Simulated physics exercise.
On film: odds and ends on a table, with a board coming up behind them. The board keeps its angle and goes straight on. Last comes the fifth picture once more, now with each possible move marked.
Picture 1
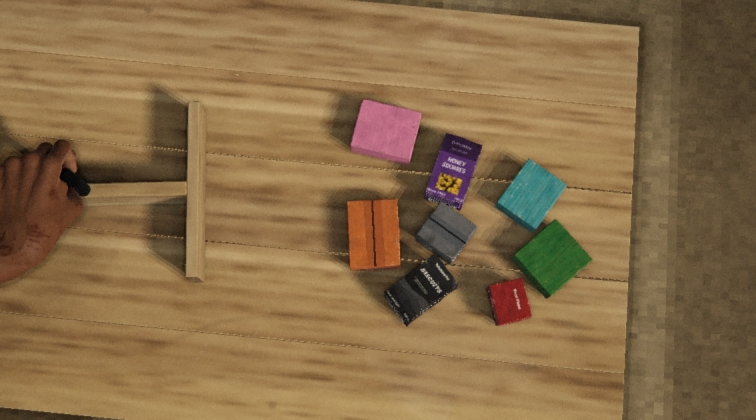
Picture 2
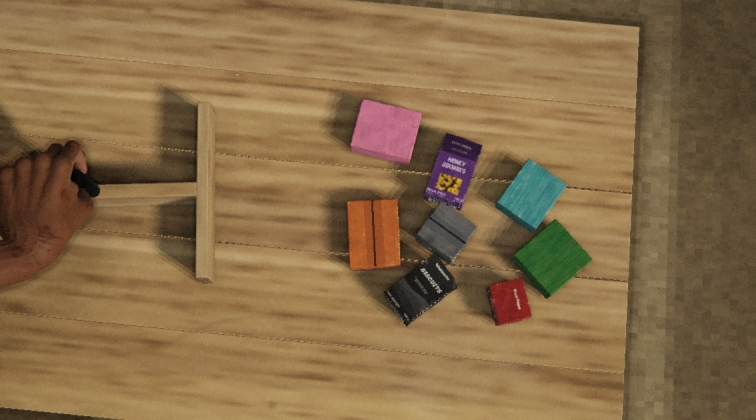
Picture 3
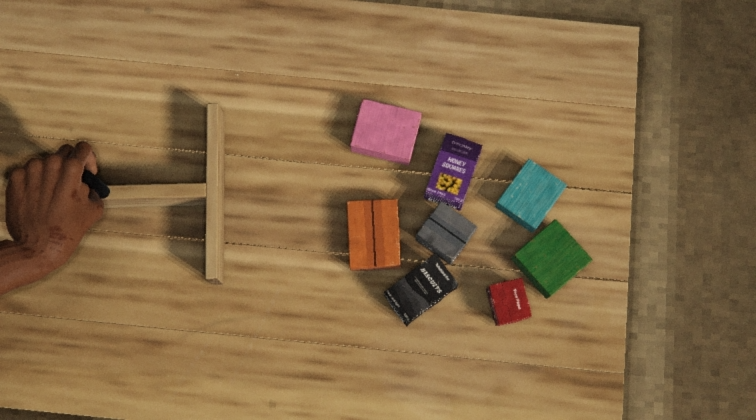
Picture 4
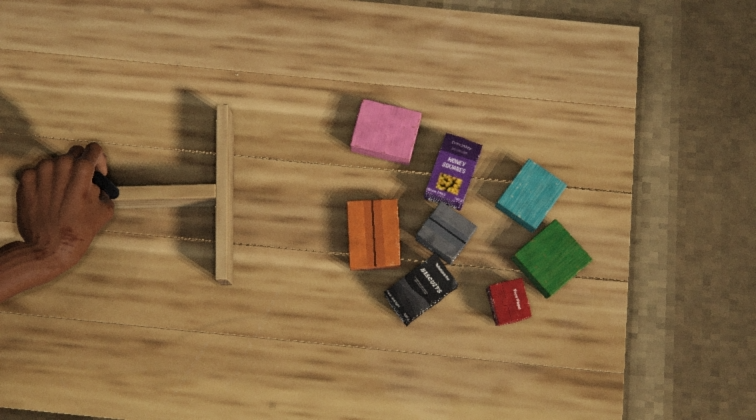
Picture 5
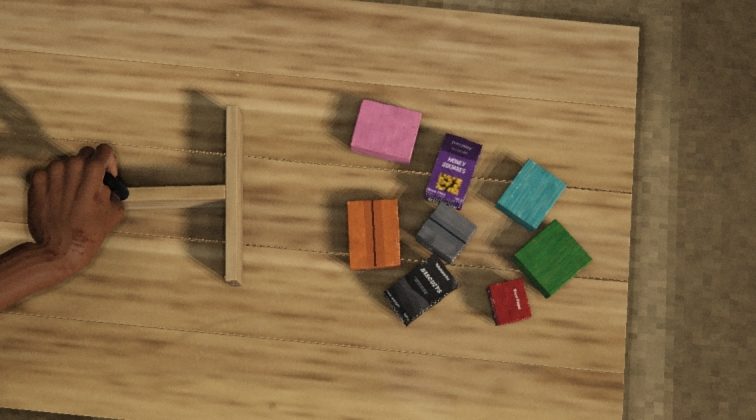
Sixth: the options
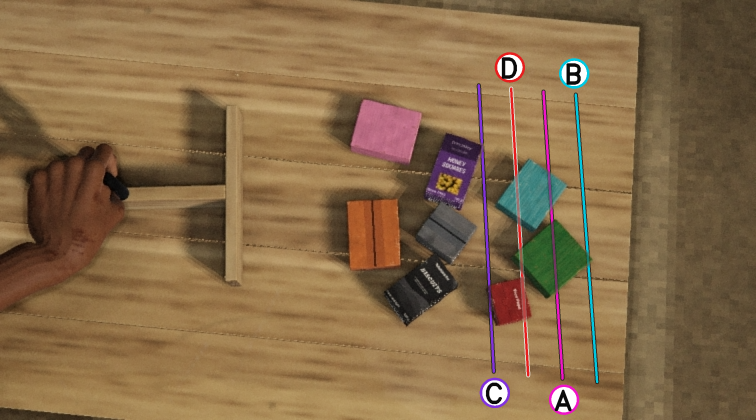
The clip shows a hand sliding a T-shaped wooden board slowly rightward across a wooden table, toward a cluster of colourful blocks, boxes and packets that remain still, with a gap still between the board and the items.
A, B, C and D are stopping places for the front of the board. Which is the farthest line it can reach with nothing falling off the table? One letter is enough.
Up to line C.
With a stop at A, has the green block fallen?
Yes.
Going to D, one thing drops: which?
It is the green block.
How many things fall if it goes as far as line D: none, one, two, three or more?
By then, one.
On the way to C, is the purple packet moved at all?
Yes.
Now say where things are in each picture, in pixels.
Turquoise block (531, 196); red packet (508, 303); green block (551, 260), in the first frame.
Board (202, 188); purple packet (453, 172), in the second frame.
Board (212, 189); orange box (374, 235), in the third frame.
Board (222, 190); grey box (446, 233), in the fourth frame.
Board (231, 191); red packet (508, 303); green block (551, 260); purple packet (453, 172), in the fifth frame.
On the marked copy, A at (553, 230); B at (586, 234); C at (486, 224); D at (519, 227).
Following C. Soon after the start, board (324, 200); green block (551, 260); turquoise block (531, 196).
Later, board (416, 209); pink block (448, 127); grey box (495, 235).
In the end, board (485, 215); green block (613, 273); red packet (575, 312); nothing has fallen.
As for the rest, A drops the red packet and green block; B drops the black packet, grey box, turquoise block, red packet and green block; D drops the green block.
